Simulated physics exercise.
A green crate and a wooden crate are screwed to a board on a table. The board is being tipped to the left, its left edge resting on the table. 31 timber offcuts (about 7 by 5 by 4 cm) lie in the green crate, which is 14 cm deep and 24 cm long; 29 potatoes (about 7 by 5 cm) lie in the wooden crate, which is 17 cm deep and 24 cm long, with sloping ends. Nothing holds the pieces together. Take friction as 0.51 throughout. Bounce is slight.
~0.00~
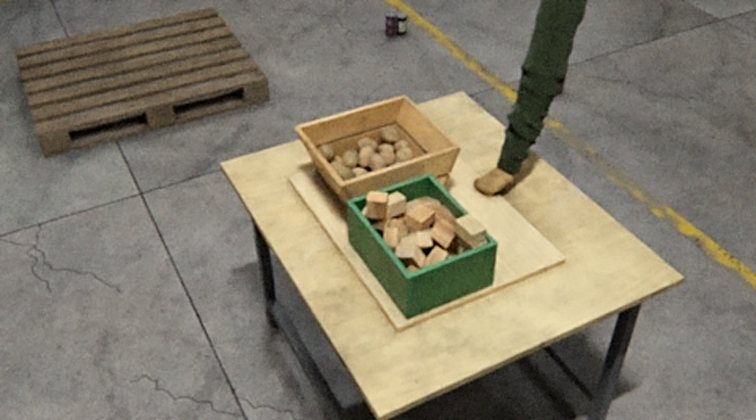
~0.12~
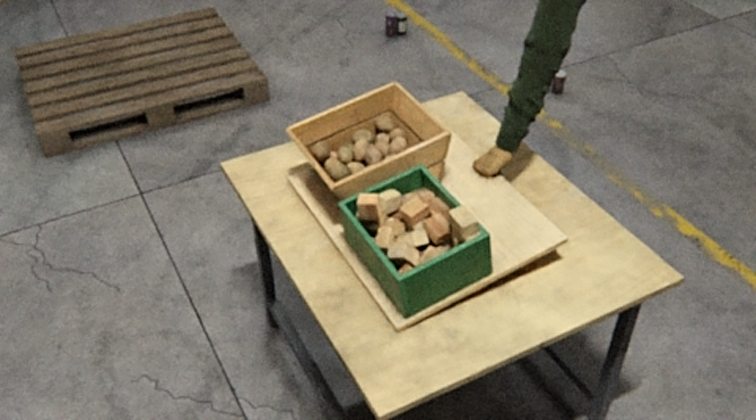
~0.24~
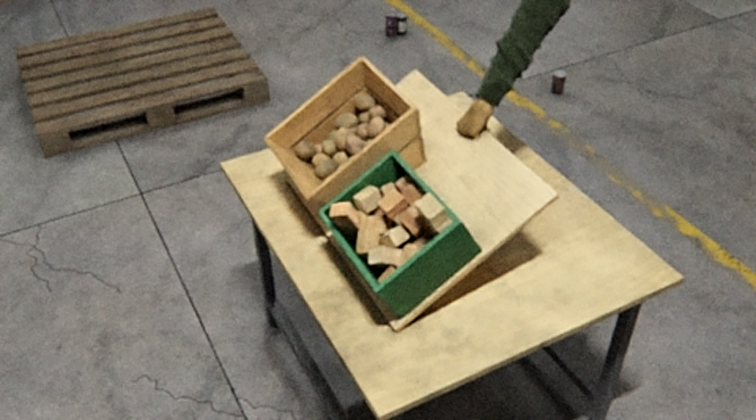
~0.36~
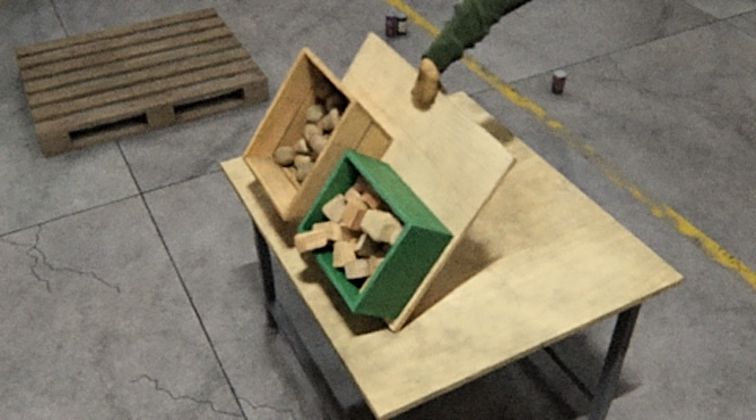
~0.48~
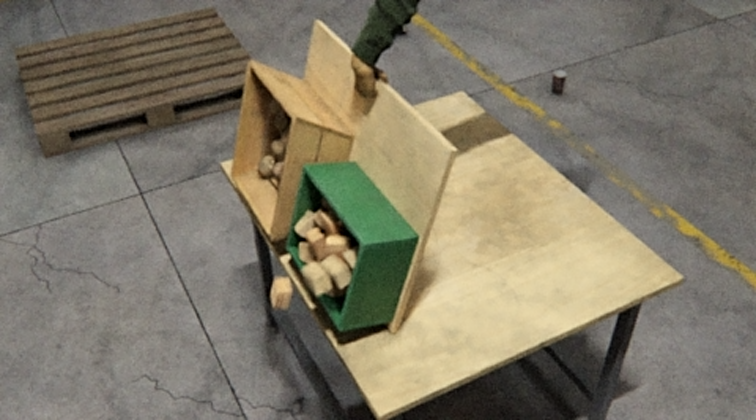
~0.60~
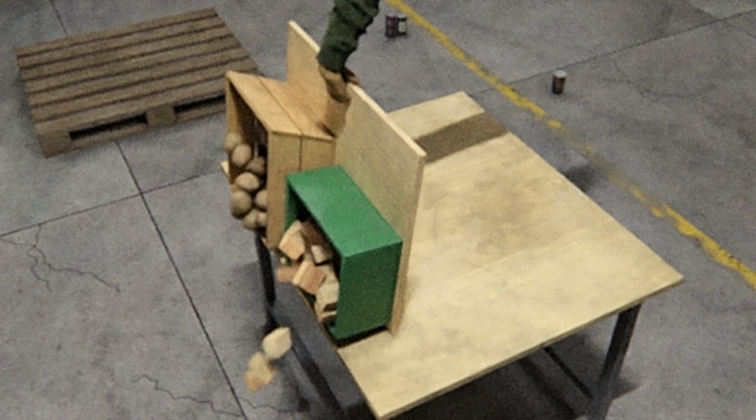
We see a green-sleeved arm tilt a board on a table steeply up to the left, carrying a green crate of wood blocks and a wooden crate of rounded lumps, as several blocks drop from the green crate past the table edge.
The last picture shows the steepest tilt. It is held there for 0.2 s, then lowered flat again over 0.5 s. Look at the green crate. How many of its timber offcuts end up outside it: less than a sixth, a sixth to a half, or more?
The green crate loses from a sixth to a half of its timber offcuts.
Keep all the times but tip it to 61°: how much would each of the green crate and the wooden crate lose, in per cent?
Then green crate 10, wooden crate 10 per cent.
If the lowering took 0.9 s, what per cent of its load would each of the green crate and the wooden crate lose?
In that case green crate 50, wooden crate 90 per cent.
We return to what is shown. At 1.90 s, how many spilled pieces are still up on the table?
About 1.
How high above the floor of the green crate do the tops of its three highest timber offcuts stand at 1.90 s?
About 12 cm.
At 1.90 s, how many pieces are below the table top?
Roughly 30.
After 0.81 s, tilt 83°; green crate 22 in, 9 out and wooden crate 13 in, 16 out.
After 1.07 s, tilt 37°; green crate 22 in, 9 out and wooden crate 5 in, 24 out.
After 1.43 s, tilt 0°; green crate 22 in, 9 out and wooden crate 5 in, 24 out.
Final count (at 1.90 s), green crate 22 in, 9 out and wooden crate 5 in, 24 out. Asked share, 9 of 31, 29 per cent.
